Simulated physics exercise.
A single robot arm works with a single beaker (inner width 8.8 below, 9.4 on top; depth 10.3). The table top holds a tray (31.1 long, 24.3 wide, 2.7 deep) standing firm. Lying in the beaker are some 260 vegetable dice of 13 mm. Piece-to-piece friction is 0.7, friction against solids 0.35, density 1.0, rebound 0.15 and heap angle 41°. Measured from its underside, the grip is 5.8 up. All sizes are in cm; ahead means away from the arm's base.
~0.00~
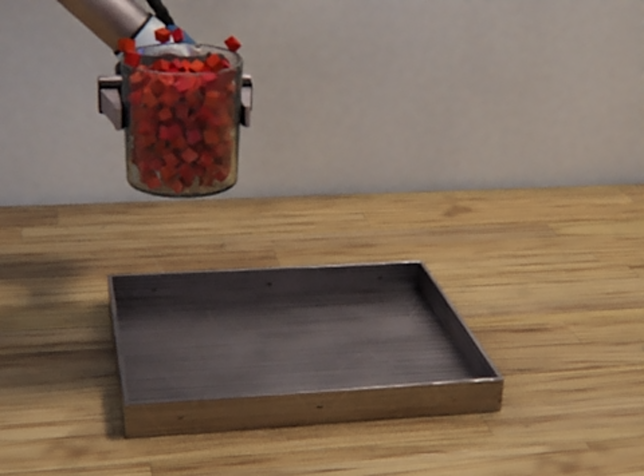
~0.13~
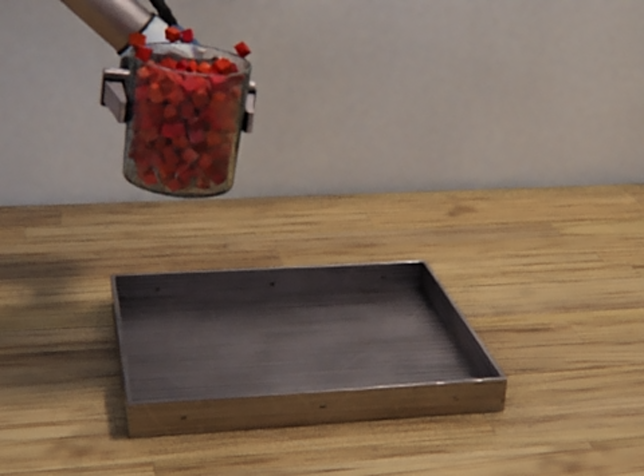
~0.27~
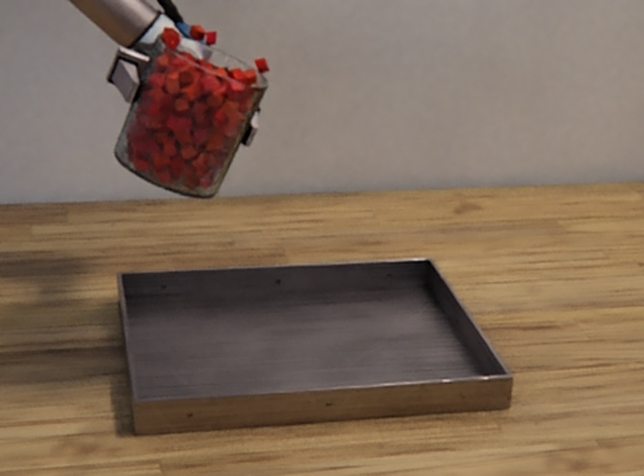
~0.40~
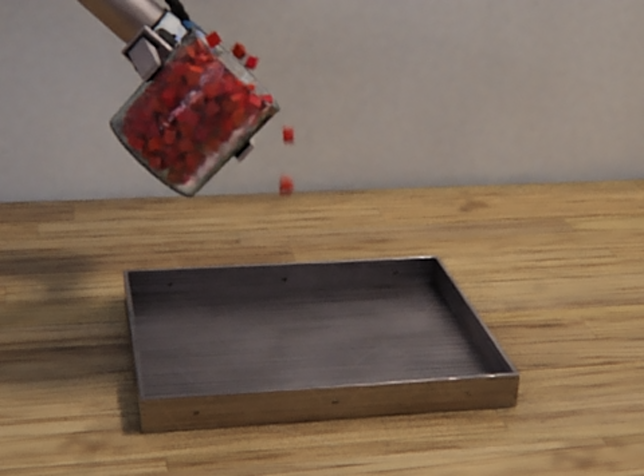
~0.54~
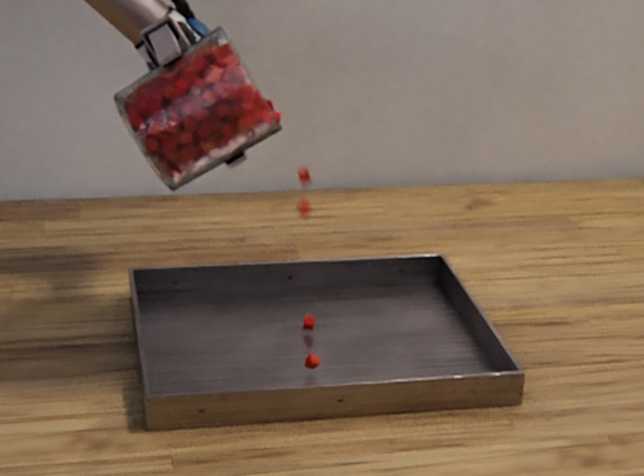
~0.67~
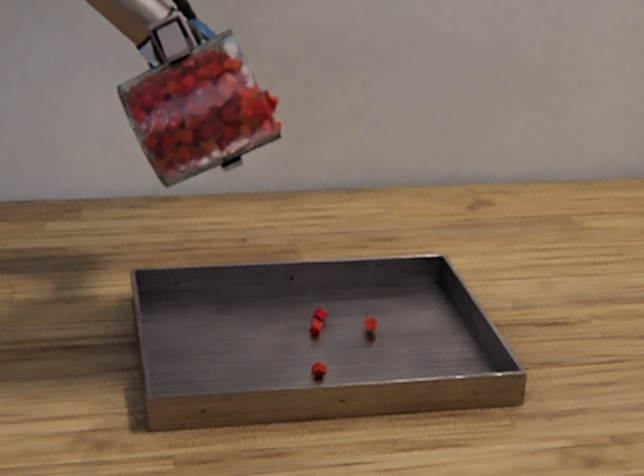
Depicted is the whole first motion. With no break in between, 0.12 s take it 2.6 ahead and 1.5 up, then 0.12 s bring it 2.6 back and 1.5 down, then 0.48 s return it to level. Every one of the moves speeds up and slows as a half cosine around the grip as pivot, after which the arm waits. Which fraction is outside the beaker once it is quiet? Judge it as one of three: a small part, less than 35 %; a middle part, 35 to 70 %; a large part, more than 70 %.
A small part, less than 35 %.
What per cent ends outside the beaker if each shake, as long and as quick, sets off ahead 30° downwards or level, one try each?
About 10 and 10 per cent.
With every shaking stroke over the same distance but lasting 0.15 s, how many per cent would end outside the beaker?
In that case it would be near 10 percent.
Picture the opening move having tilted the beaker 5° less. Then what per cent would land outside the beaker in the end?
Estimate: Close to 10 per cent.
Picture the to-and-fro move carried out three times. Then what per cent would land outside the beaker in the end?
About 30 per cent, then.
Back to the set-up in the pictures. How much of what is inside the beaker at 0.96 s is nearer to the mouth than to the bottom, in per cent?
About 50 per cent.
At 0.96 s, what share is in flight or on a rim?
It amounts to roughly 9 in a hundred.
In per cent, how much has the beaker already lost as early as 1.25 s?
Roughly 15 per cent by then.
After 0.96 s, tilted 63° forward, highest piece 26 above the table; 234 in the beaker, 5 in the tray, 24 in flight or on a rim.
After 1.25 s, tilted 13° forward, highest piece 28 above the table; 226 in the beaker, 35 in the tray, 2 in flight or on a rim.
After 1.59 s, level, highest piece 28 above the table; 226 in the beaker, 37 in the tray.
After 2.64 s, level, highest piece 28 above the table; 226 in the beaker, 37 in the tray.
In the end, 226 in the beaker, 37 in the tray. That is 14 % outside the beaker.
